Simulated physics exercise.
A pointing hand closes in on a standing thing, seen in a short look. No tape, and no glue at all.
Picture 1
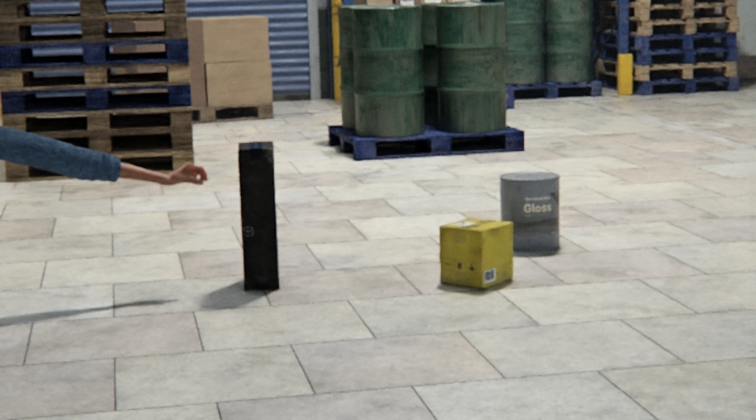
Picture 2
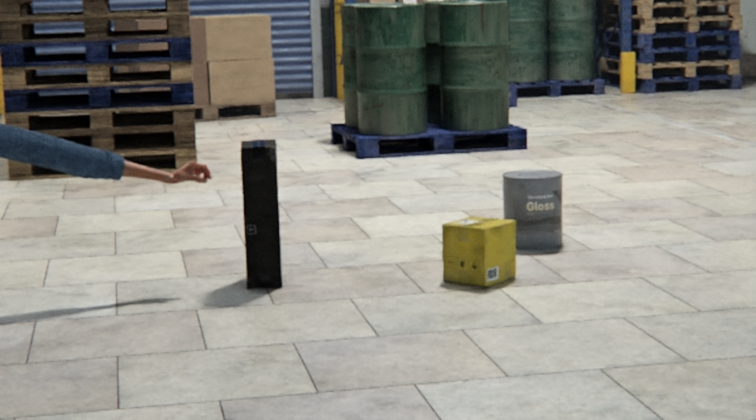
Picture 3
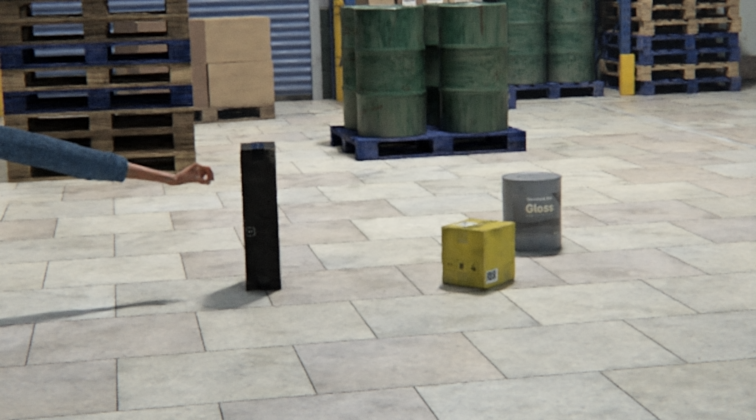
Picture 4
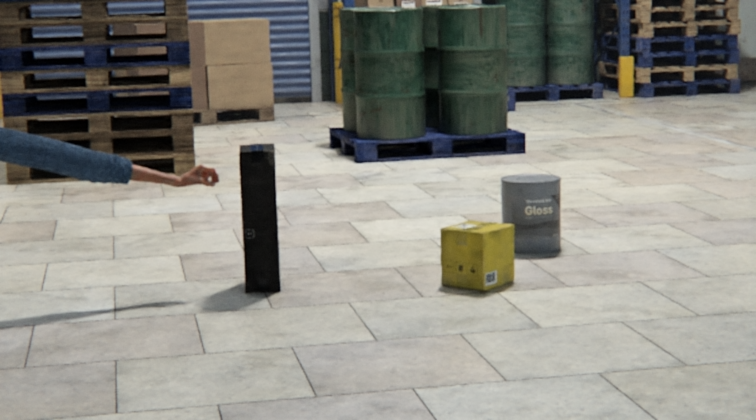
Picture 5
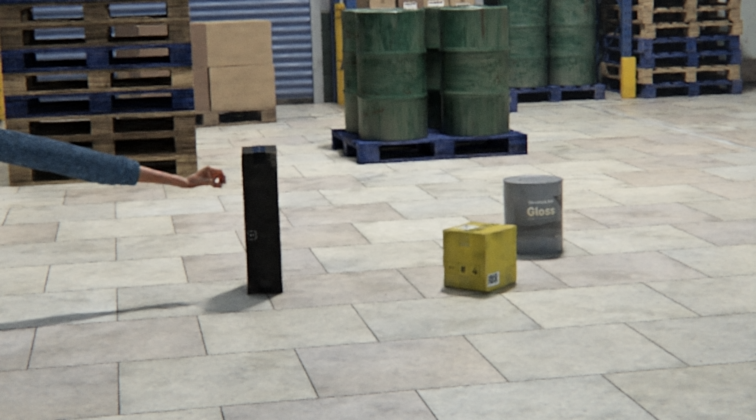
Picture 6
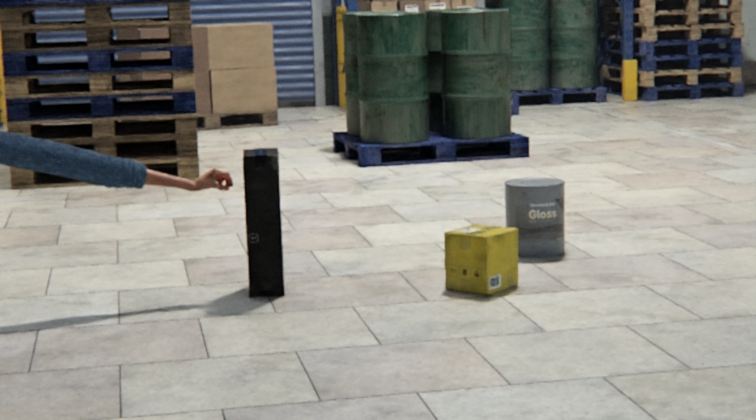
The video shows an outstretched arm in a blue sleeve moving slightly right toward an upright black box on a tiled warehouse floor, while the box, a yellow box and a grey container stay in place near barrels and pallets.
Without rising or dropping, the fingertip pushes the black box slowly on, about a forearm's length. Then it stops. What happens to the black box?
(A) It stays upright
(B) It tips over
Option B: It tips over.
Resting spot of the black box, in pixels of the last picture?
It winds up at roughly (365, 269).
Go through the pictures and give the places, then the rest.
The first picture shows black box (259, 215).
The second picture shows black box (262, 213).
The third picture shows black box (261, 215).
The fourth picture shows black box (260, 217).
The fifth picture shows black box (262, 219).
The sixth picture shows black box (264, 222).
Then, 1.10 s on from there, black box turned 28° from how it was put near (299, 220).
Then, 1.40 s on from there, black box on its side near (348, 253).
In the end, toppled on the floor, black box. At the end, from the last picture's camera, black box near (365, 269).
